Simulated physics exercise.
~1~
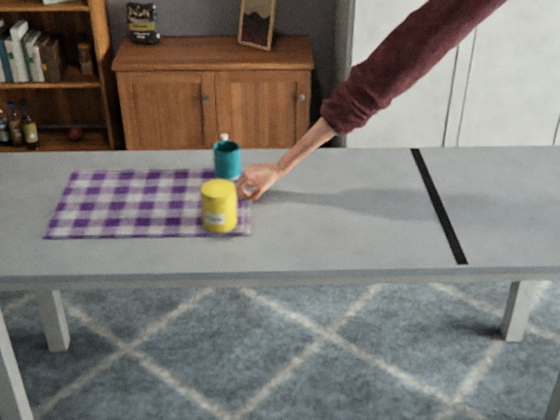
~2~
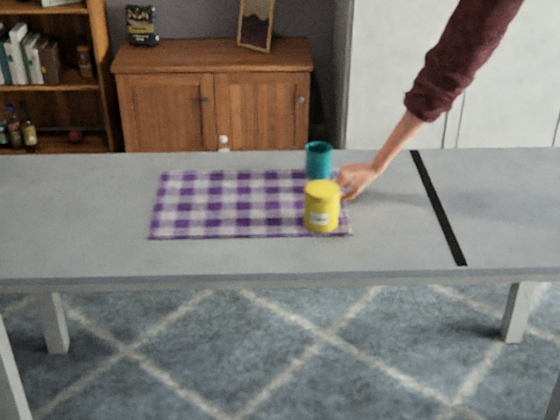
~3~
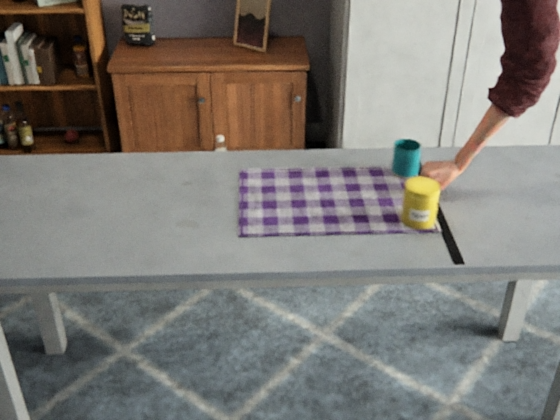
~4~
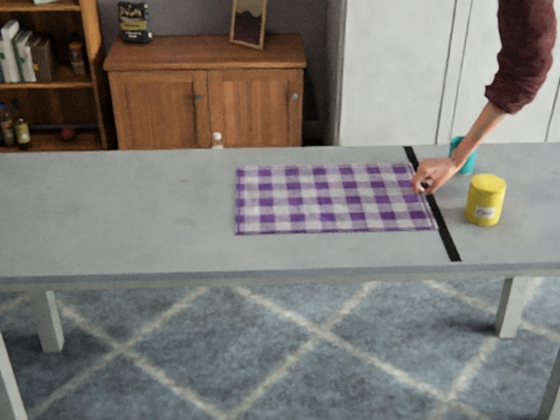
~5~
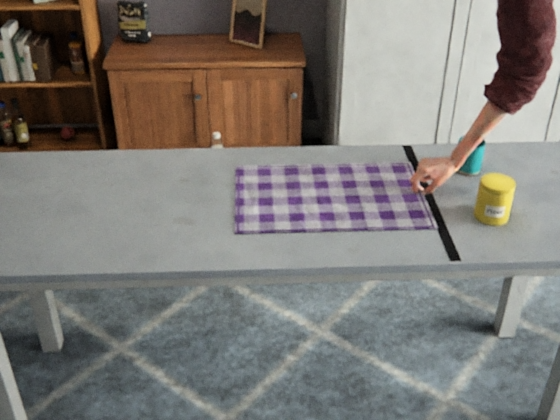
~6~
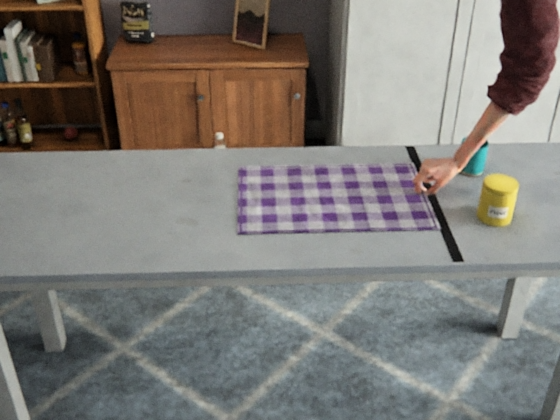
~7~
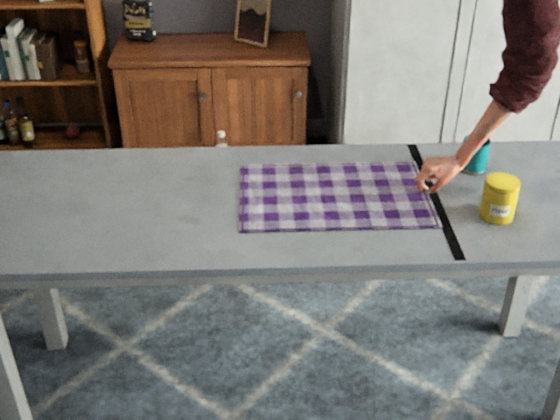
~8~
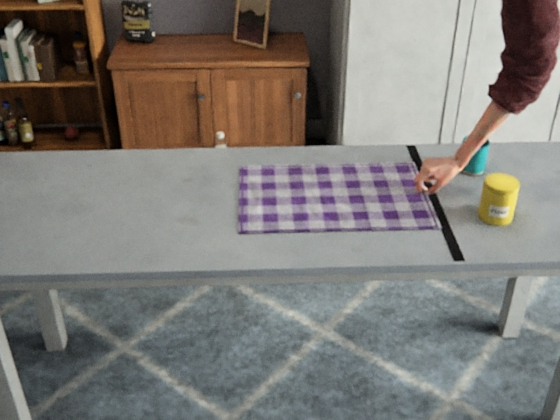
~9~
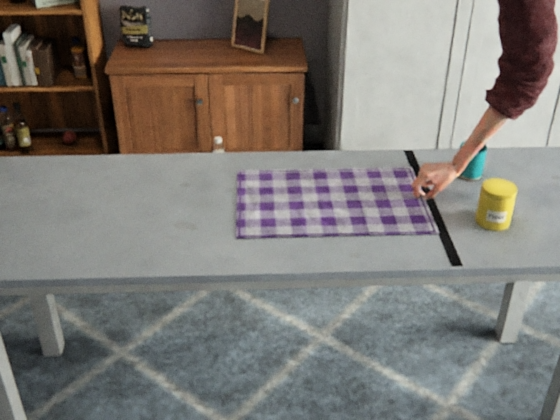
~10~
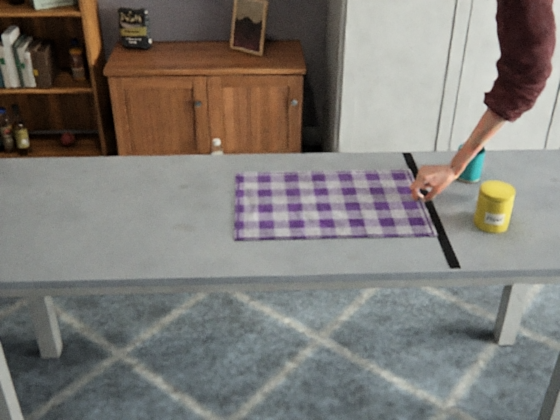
A hand dragged a purple checked cloth carrying a yellow jar and a turquoise mug rightward across a grey table, stopping at a black tape line, and both items slid off the cloth's front edge, coming to rest upright beyond the tape.
